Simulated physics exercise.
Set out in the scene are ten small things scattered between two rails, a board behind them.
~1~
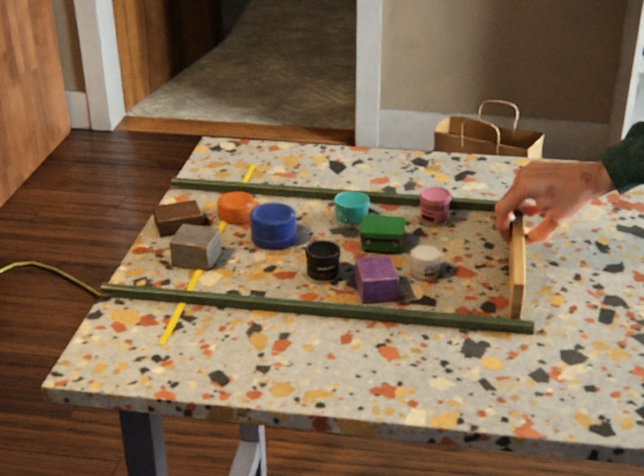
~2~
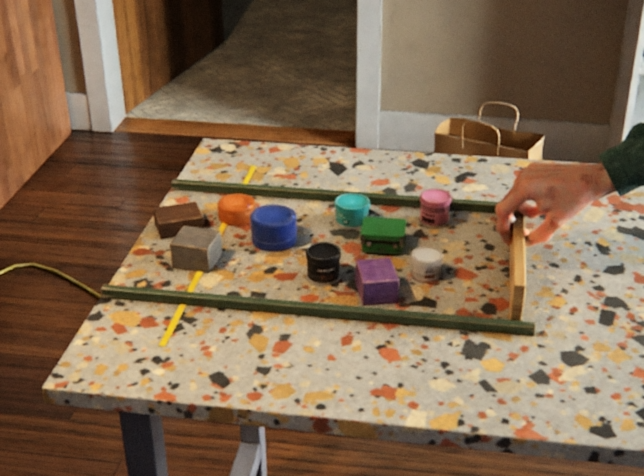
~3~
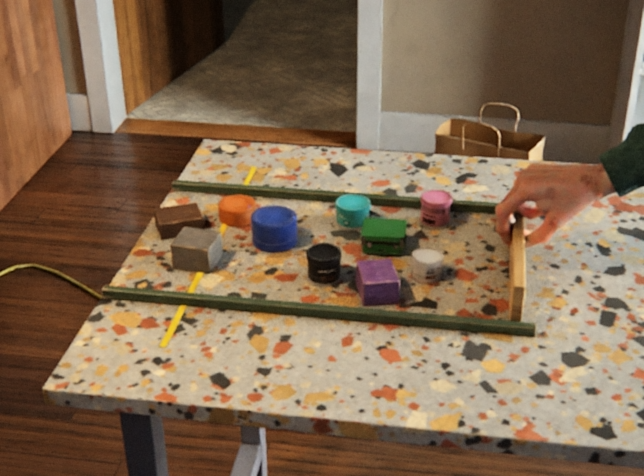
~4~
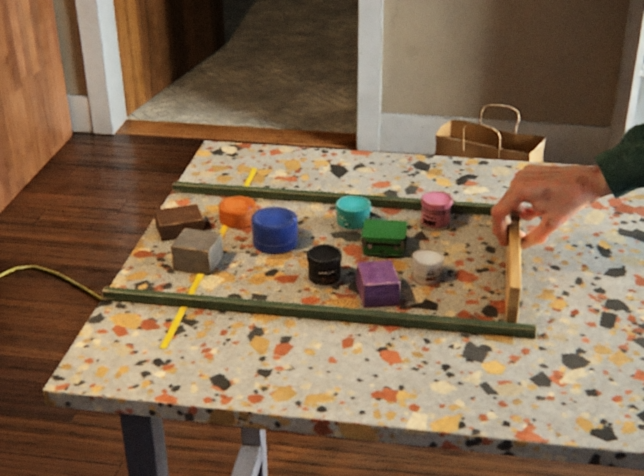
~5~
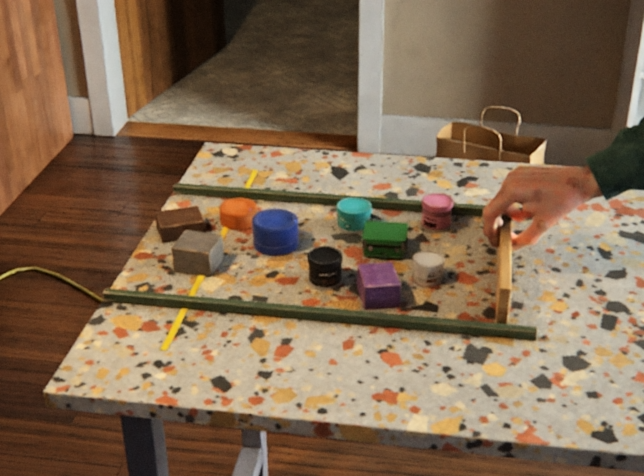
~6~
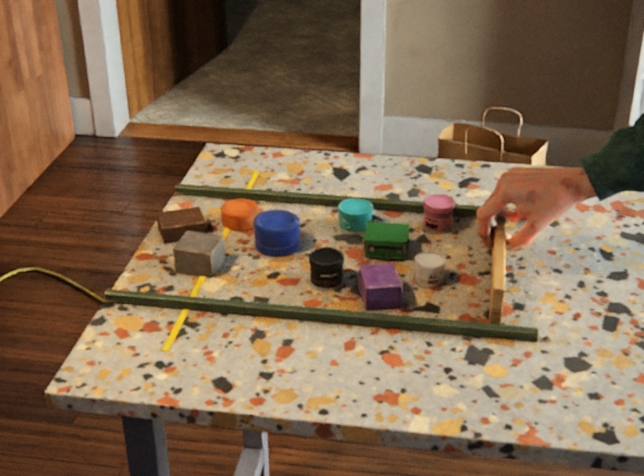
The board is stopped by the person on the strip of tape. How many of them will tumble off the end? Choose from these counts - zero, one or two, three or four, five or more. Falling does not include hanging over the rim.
Count: One or two.
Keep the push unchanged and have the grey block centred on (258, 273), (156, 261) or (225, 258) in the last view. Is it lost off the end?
Going through them in order, it keeps its spot, it keeps its spot, and it keeps its spot.
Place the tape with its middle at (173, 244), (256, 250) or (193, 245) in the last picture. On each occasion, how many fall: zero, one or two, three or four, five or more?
Lab note - count at each position: More than four; none; 3 or 4.
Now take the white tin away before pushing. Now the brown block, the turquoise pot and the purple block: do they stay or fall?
Brown block down; turquoise pot still up; purple block still up.
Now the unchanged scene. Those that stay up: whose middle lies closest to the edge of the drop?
It is the grey block.
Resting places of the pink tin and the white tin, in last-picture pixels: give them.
Final positions - pink tin around (224, 195), white tin around (197, 250).
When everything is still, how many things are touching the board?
5 are in contact with it.
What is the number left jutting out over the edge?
2 of them.
A little later, none off yet; brown block at rest near (182, 225); grey block at rest near (200, 254); orange lid at rest near (240, 214).
When it is over, the number that fall off is one or two; down, brown block.
